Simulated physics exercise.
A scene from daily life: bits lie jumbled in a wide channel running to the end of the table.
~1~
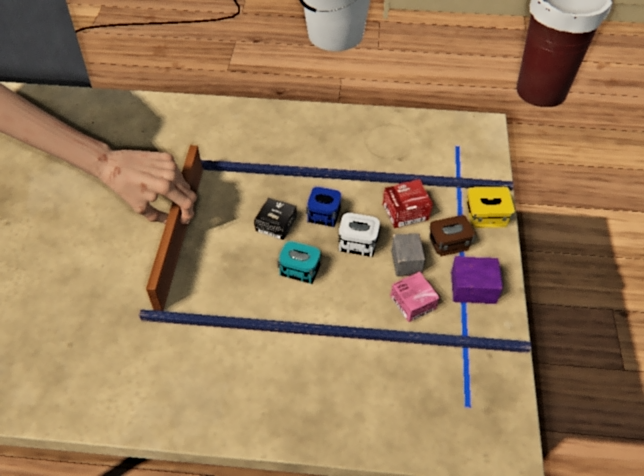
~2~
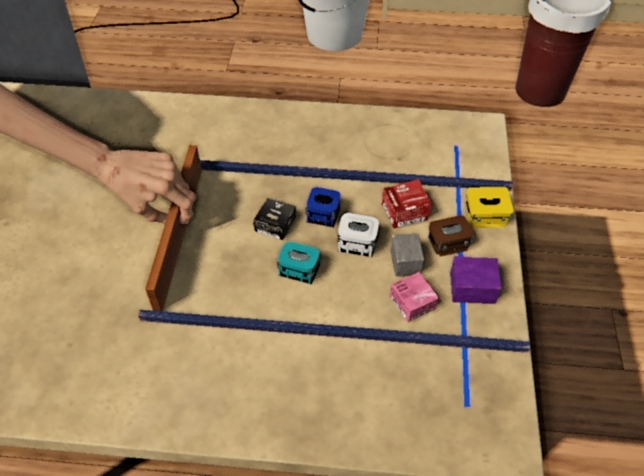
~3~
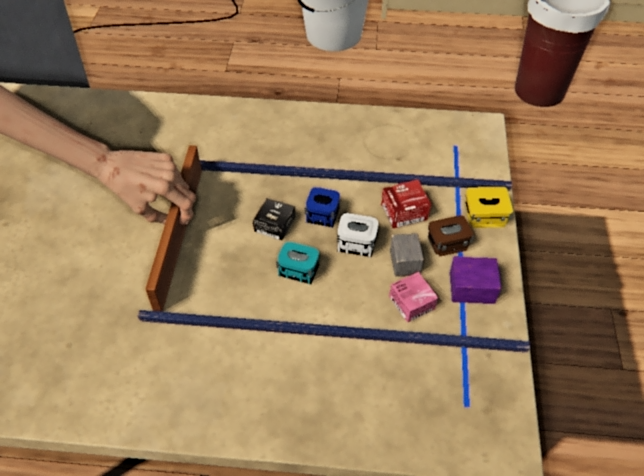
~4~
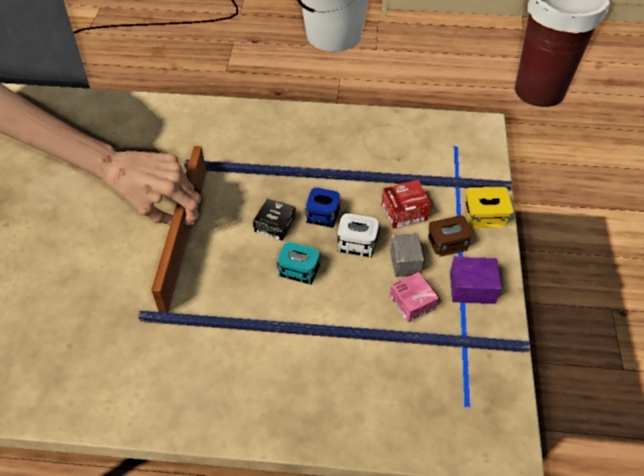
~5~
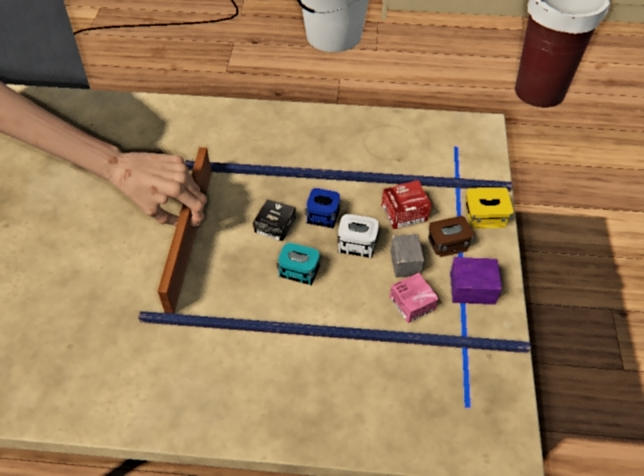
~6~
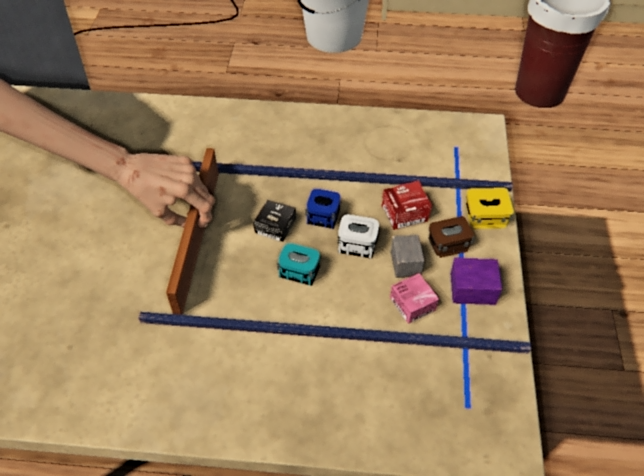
A hand held a wooden board upright at the left of a channel on a table, kept it still at first, then slid it slightly right, while the scattered little colored cases and blocks stayed put.
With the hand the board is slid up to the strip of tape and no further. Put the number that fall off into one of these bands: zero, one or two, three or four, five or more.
Honestly, the push sends three or four of them over the end.
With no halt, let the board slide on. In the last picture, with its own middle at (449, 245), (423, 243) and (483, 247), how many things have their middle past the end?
3; 1; 6.
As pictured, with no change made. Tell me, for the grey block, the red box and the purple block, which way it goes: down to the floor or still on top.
So: The grey block remains in place, the red box does not stay, the purple block does not stay.
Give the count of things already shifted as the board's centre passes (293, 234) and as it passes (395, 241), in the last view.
I count 3 first and 10 after.
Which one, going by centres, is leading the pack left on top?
Result: The brown case.
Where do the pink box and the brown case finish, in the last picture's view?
Pink box at (482, 312), brown case at (519, 232).
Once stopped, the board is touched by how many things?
My count gives 4.
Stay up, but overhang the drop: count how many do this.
As for overhanging, the count is 3.
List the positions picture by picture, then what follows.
The first picture shows yellow case (489, 207); purple block (476, 280); brown case (451, 236); board (177, 224); tape (462, 258).
The second picture shows purple block (475, 280); board (177, 224).
The third picture shows brown case (449, 236); turquoise case (299, 263).
The fourth picture shows yellow case (488, 208); red box (406, 204).
The fifth picture shows purple block (475, 281); black box (275, 220).
The sixth picture shows yellow case (488, 209); purple block (475, 281); brown case (450, 237); board (195, 227); tape (461, 258).
Soon after, none off yet; yellow case at rest near (488, 209); purple block at rest near (475, 281); brown case at rest near (450, 237).
After that, one off so far; yellow case on its side near (532, 251); purple block displaced about its own width near (507, 286); brown case displaced about its own width near (480, 234).
In the end, the number that fall off is three or four; gone, red box, purple block and yellow case.
